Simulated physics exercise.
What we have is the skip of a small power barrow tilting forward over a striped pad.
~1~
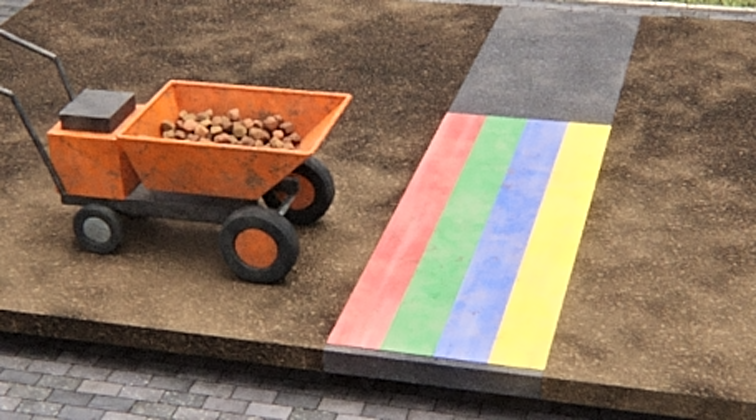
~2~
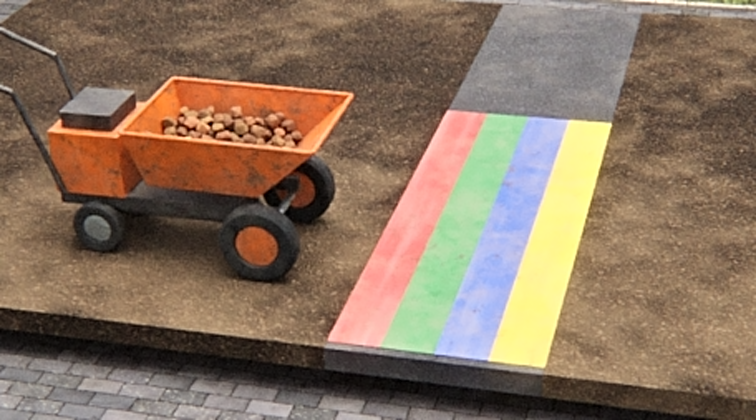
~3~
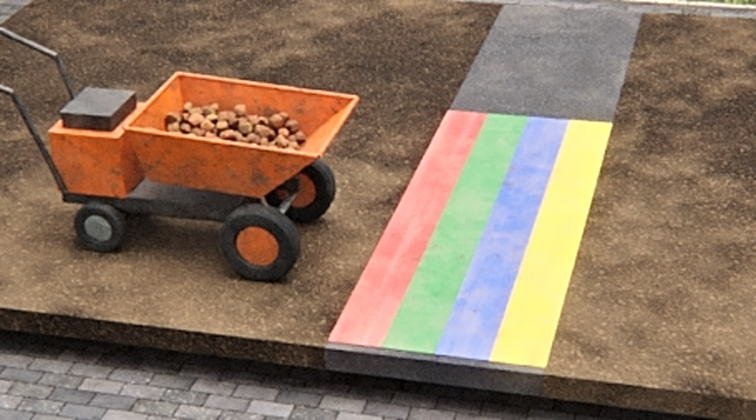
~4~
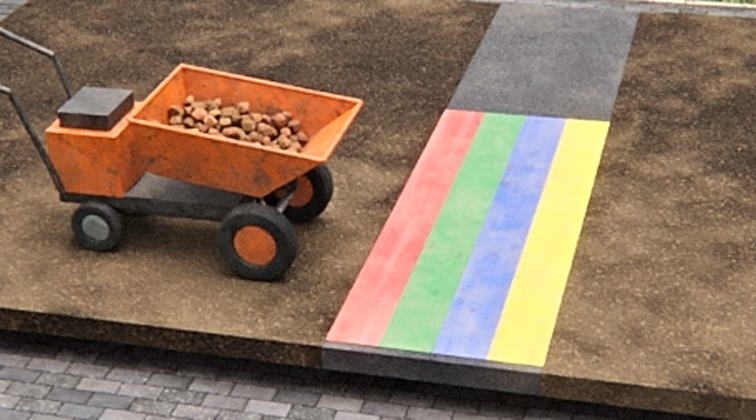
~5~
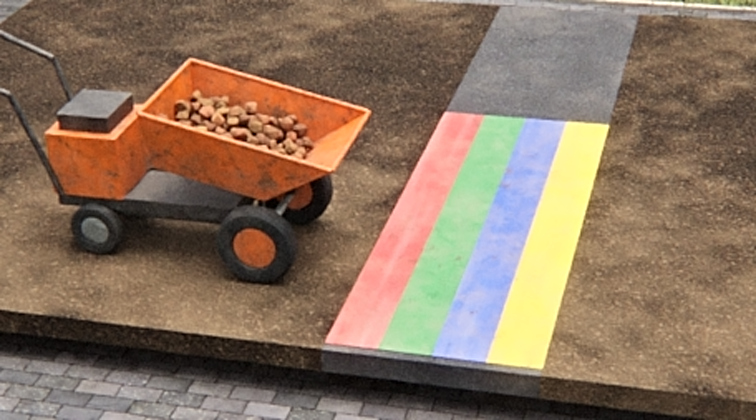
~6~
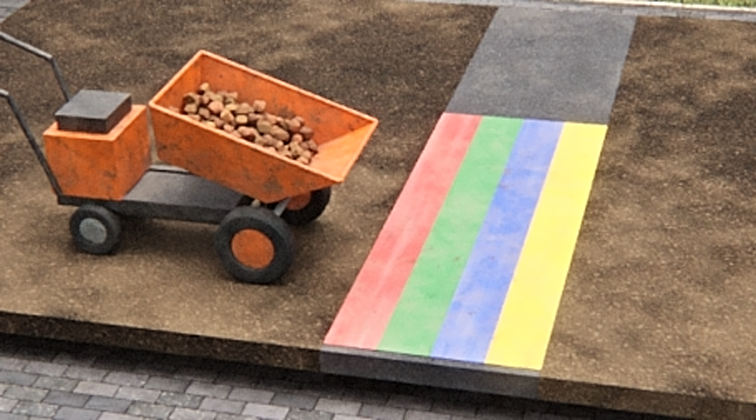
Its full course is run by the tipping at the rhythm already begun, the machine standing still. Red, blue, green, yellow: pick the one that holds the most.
Pick: Green.
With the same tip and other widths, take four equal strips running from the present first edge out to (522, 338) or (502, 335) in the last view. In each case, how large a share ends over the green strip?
The first one comes out at 30 percent, while the second comes out at 20 percent.
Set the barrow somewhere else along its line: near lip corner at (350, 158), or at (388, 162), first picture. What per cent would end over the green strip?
Estimates, in order: 20 % then 0 %.
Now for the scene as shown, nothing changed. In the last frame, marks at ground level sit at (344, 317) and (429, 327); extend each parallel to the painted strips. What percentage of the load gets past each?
In order: 70 per cent, then 30 per cent.
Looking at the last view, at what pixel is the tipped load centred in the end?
(455, 261).
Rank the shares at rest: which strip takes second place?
That would be the blue strip.
Shortly afterwards, skip tipped steeply; the whole lot in the skip.
Next, skip tipped right over; near two thirds in the skip; a little over the red strip; near a quarter over the green strip; only a few over the blue strip.
Some moments later, skip tipped right over; near a third in the skip; a little over the red strip; near a third over the green strip; near a quarter over the blue strip; a little over the yellow strip; only a few off the paint.
In the end, skip tipped right over; near a third in the skip; a little over the red strip; near a third over the green strip; near a quarter over the blue strip; a little over the yellow strip; only a few off the paint.
